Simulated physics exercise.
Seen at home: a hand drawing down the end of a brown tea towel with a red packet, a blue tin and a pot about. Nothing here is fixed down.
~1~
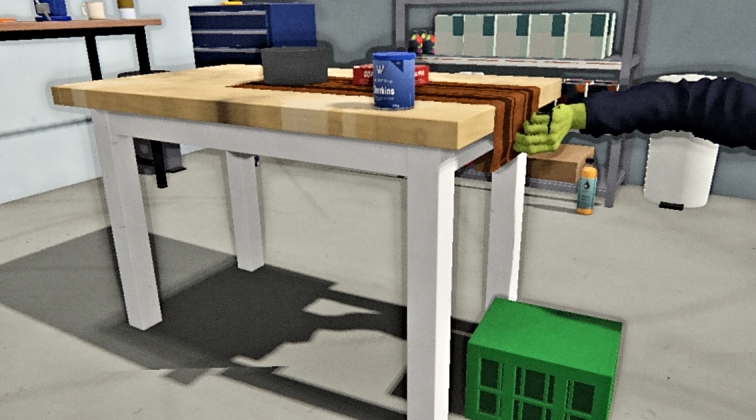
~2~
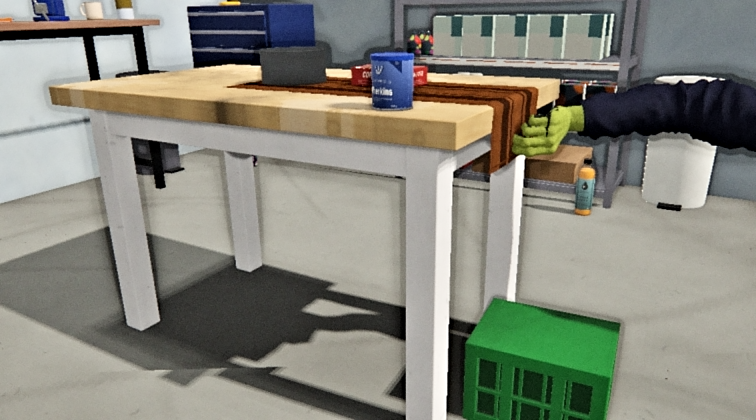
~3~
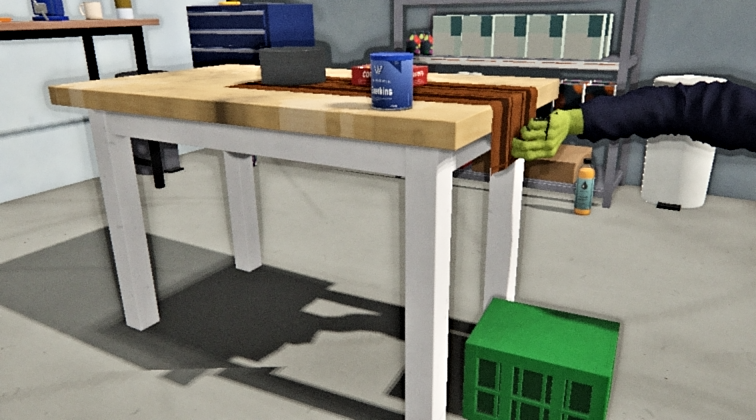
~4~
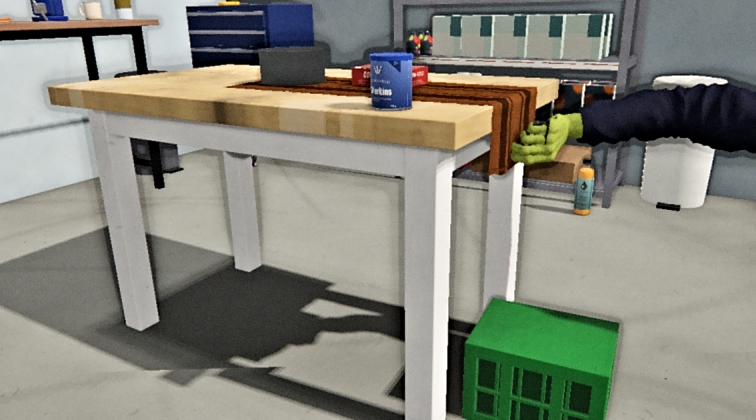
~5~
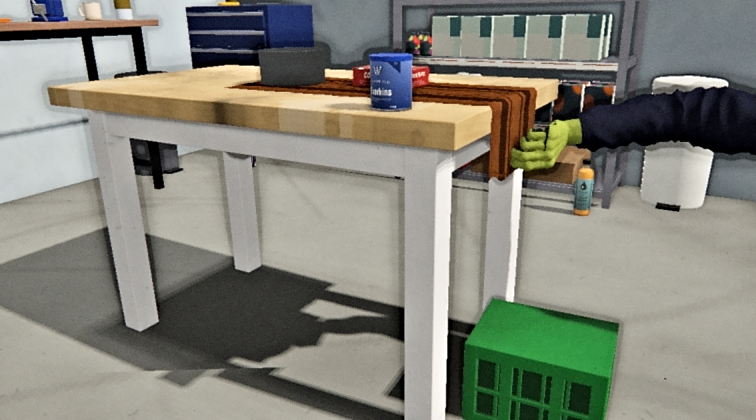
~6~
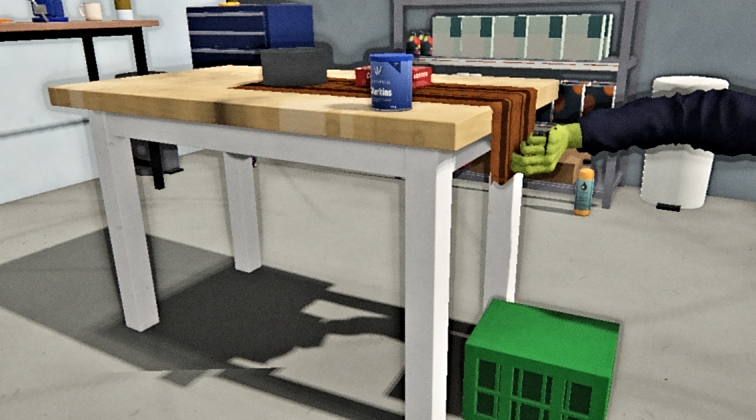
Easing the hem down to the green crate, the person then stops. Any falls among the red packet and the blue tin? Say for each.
Red packet: Falls; blue tin: No fall.
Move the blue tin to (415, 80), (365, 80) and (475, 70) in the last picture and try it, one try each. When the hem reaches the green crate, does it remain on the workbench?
Try one, it is still on top; try two, it is still on top; try three, it gets pulled off.
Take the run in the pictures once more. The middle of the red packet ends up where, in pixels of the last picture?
It finishes at pixel (613, 296).
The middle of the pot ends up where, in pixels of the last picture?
Look around pixel (422, 72) in the last picture.
Then, 0.52 s past the final frame, hem going down; packet carried along near (423, 78); tin still.
Then, 1.32 s past the final frame, hem going down; packet carried along near (470, 80); tin still.
Then, 2.06 s past the final frame, hem going down; packet carried along near (520, 83); tin still.
When it is over, hem on the crate; packet down below near (613, 296); tin still. The red packet is carried off the end and the blue tin stays on the table.
